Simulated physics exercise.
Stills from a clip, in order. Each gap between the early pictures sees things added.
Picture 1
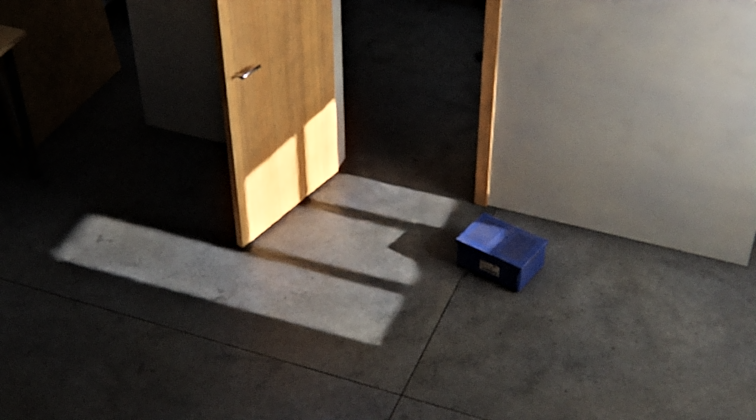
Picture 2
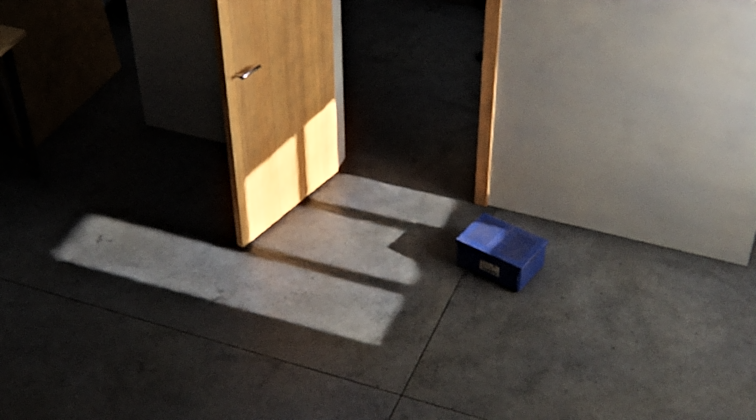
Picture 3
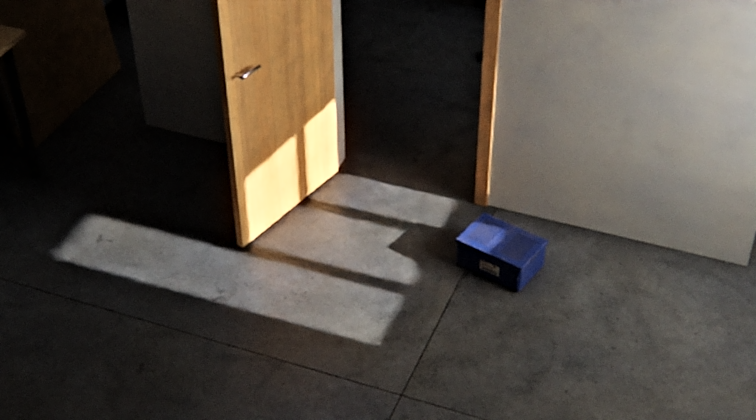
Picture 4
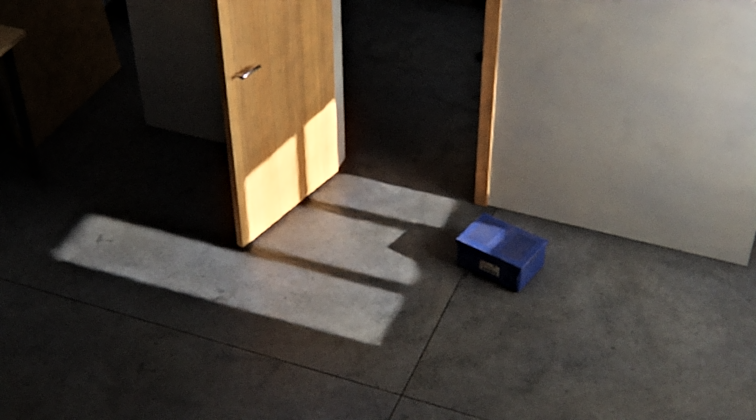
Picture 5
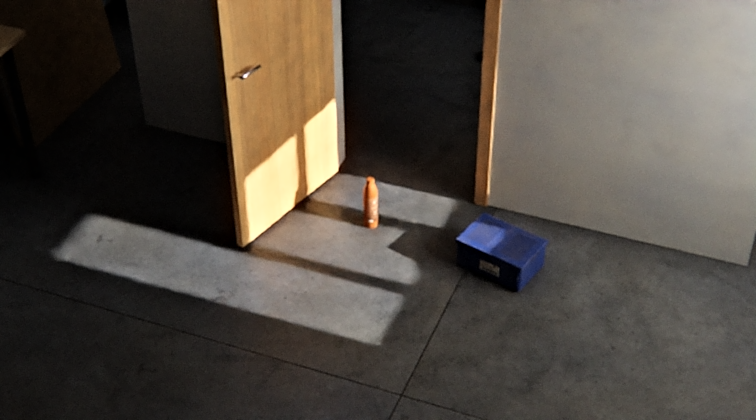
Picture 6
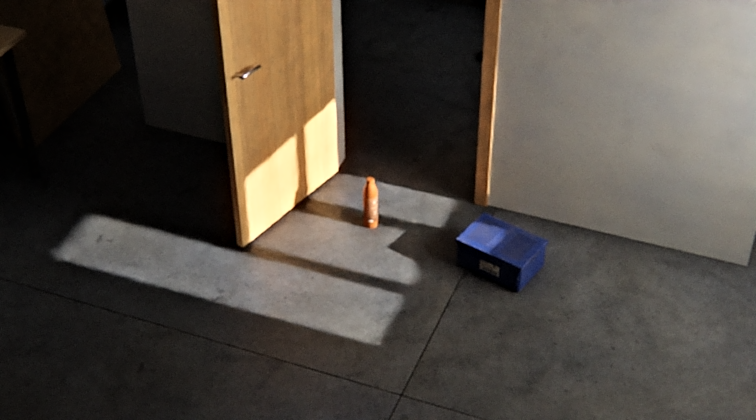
Nothing travels across this dim room with a dark concrete floor, seen from above at an angle by a camera that stays still. A wooden door stands wide open left of centre, with slanting patches of sunlight across it and the floor, and a blue box sits to the right near the doorway. Partway through, an orange bottle abruptly appears upright between them, and everything else remains motionless.
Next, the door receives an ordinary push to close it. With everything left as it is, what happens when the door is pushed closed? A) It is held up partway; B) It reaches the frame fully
Option B: It reaches the frame fully.
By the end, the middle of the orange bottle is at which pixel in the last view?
The object ends up somewhere near (450, 153).
Then, 1.00 s later than the last frame, door at 58°.
Then, 1.40 s later than the last frame, door at 25°; orange bottle moved well along near (411, 190).
Then, 1.60 s later than the last frame, door at 7°; orange bottle moved well along near (435, 176).
Then, 2.00 s later than the last frame, door at 0°; orange bottle on its side near (462, 158).
When it is over, door at 0°; lying over on the floor, orange bottle; blue tote as before. End places, in pixels of the last picture, orange bottle near (450, 153).
